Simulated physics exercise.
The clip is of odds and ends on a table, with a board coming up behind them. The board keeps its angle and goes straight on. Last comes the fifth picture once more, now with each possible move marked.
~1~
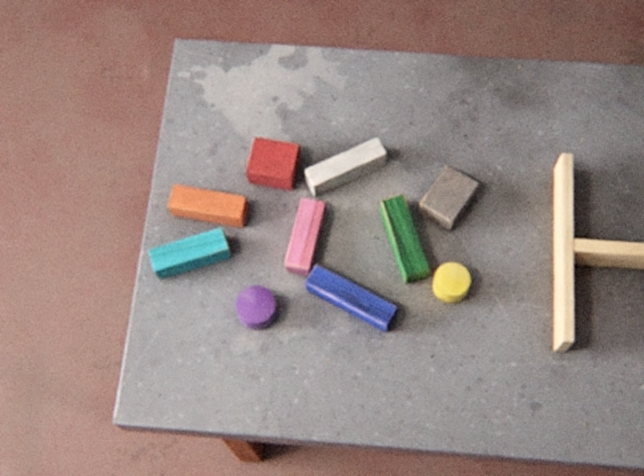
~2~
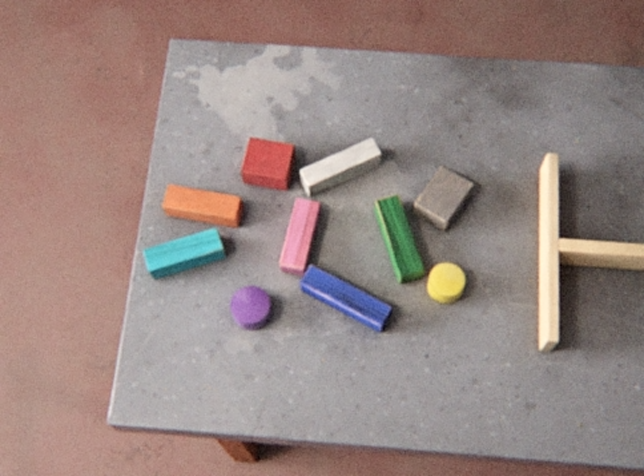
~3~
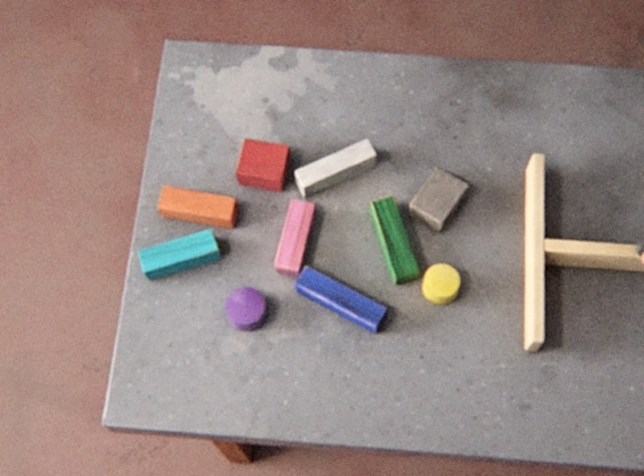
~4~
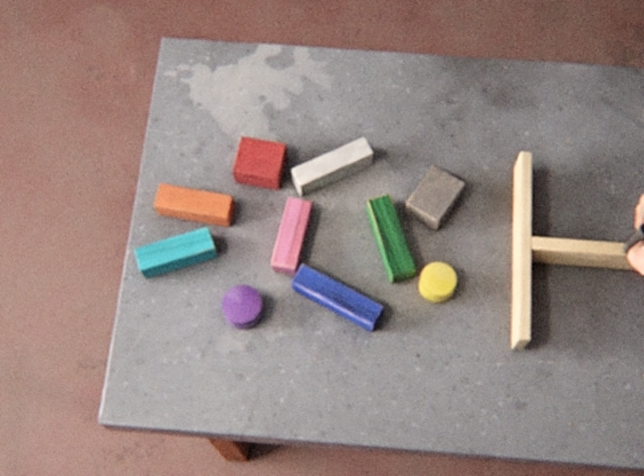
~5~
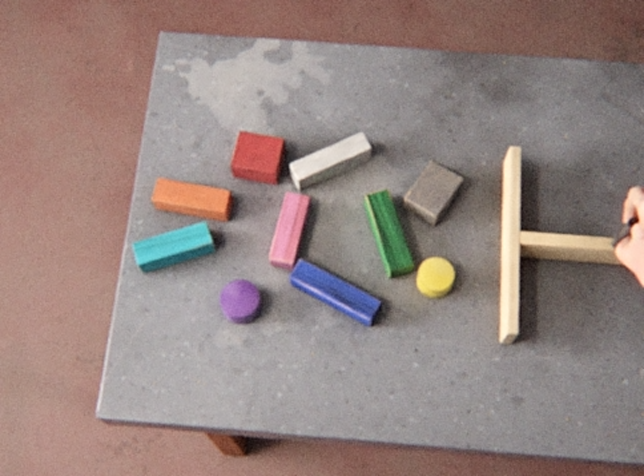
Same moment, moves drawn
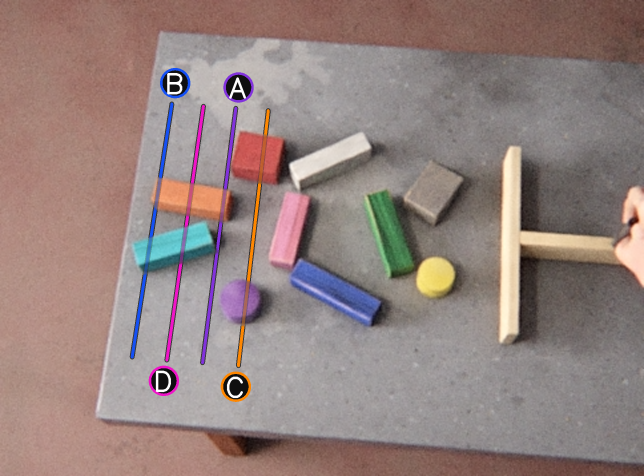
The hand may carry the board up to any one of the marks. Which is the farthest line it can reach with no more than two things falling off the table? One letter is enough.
At A, and not beyond.
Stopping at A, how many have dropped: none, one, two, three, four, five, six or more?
Two.
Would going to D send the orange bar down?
By then, yes.
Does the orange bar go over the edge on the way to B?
Yes.
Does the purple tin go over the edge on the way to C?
No.
On the marked copy, A at (220, 229); B at (153, 224); C at (254, 232); D at (186, 227).
With A. Early on, board (407, 229); yellow tin (380, 279); grey block (384, 195).
Further on, board (301, 221); turquoise stick (150, 246); orange bar (172, 192).
At the end, board (221, 215); turquoise stick over the edge; orange bar over the edge; two fallen.
As for the rest, B drops six; C is within the limit but short; D drops three.
